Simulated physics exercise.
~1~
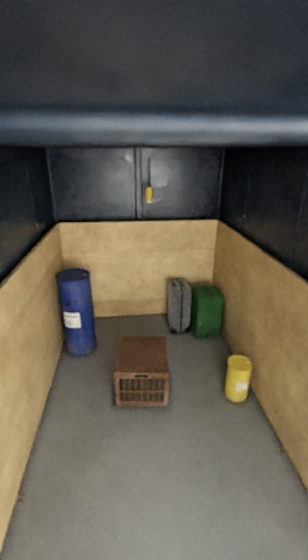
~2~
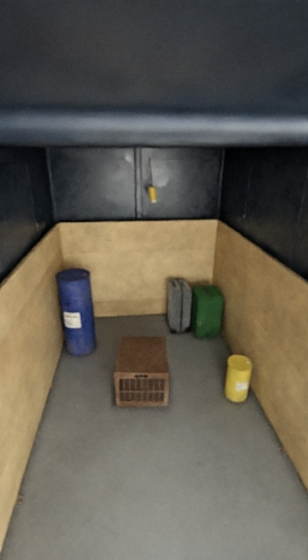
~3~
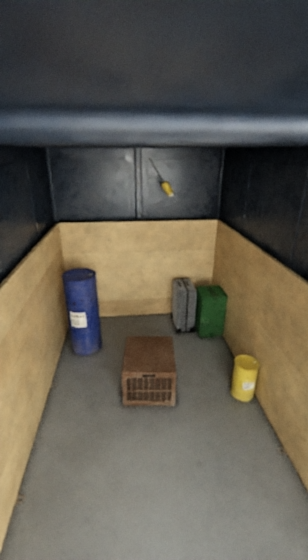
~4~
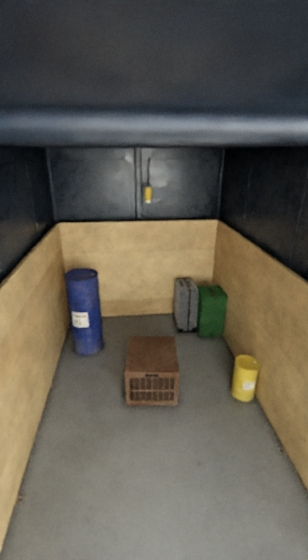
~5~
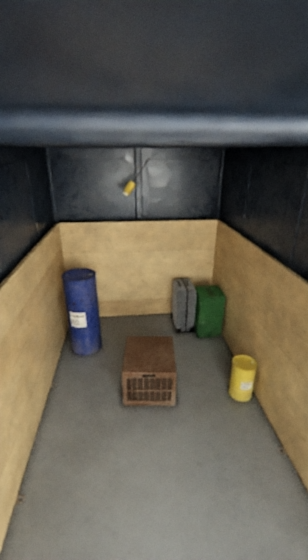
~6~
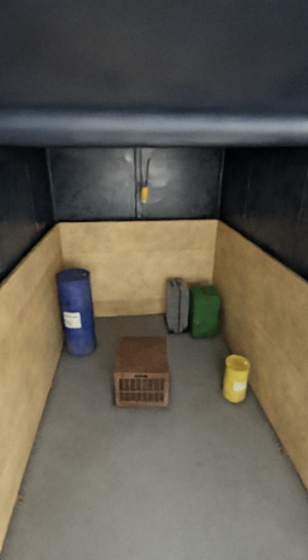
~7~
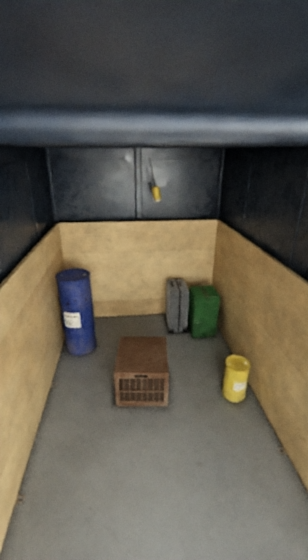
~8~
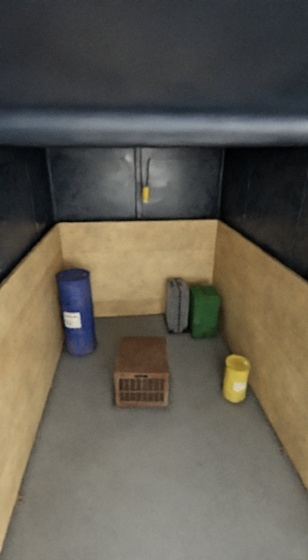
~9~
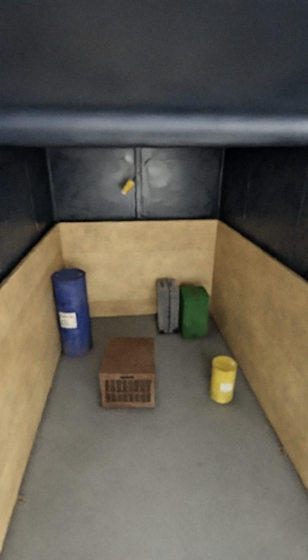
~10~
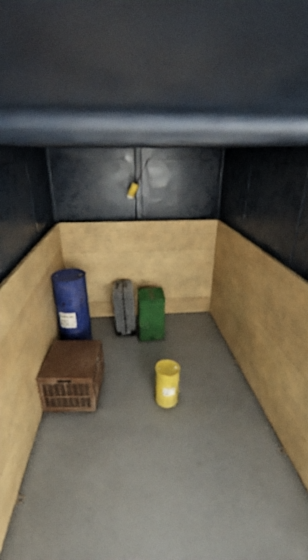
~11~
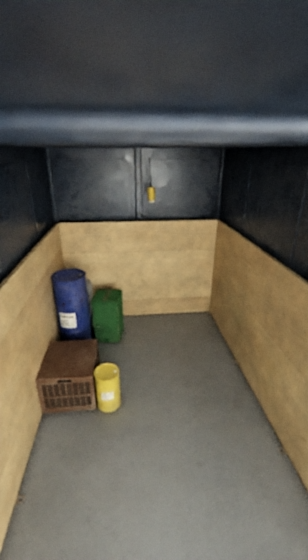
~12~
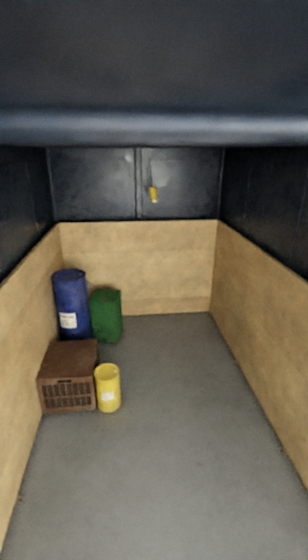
At first, a blue drum, a brown chest, a grey case, a green box and a yellow canister stand apart on the grey floor, while a yellow lamp swings on the back wall. The chest, case and canister shift slightly right, then drift slightly back left. Next, everything but the drum slides farther left, and the chest reaches the left wall. The case, box and canister keep sliding until they bunch up there too. Finally, the load rests upright on the left, with the grey case hidden from view and the right side empty.
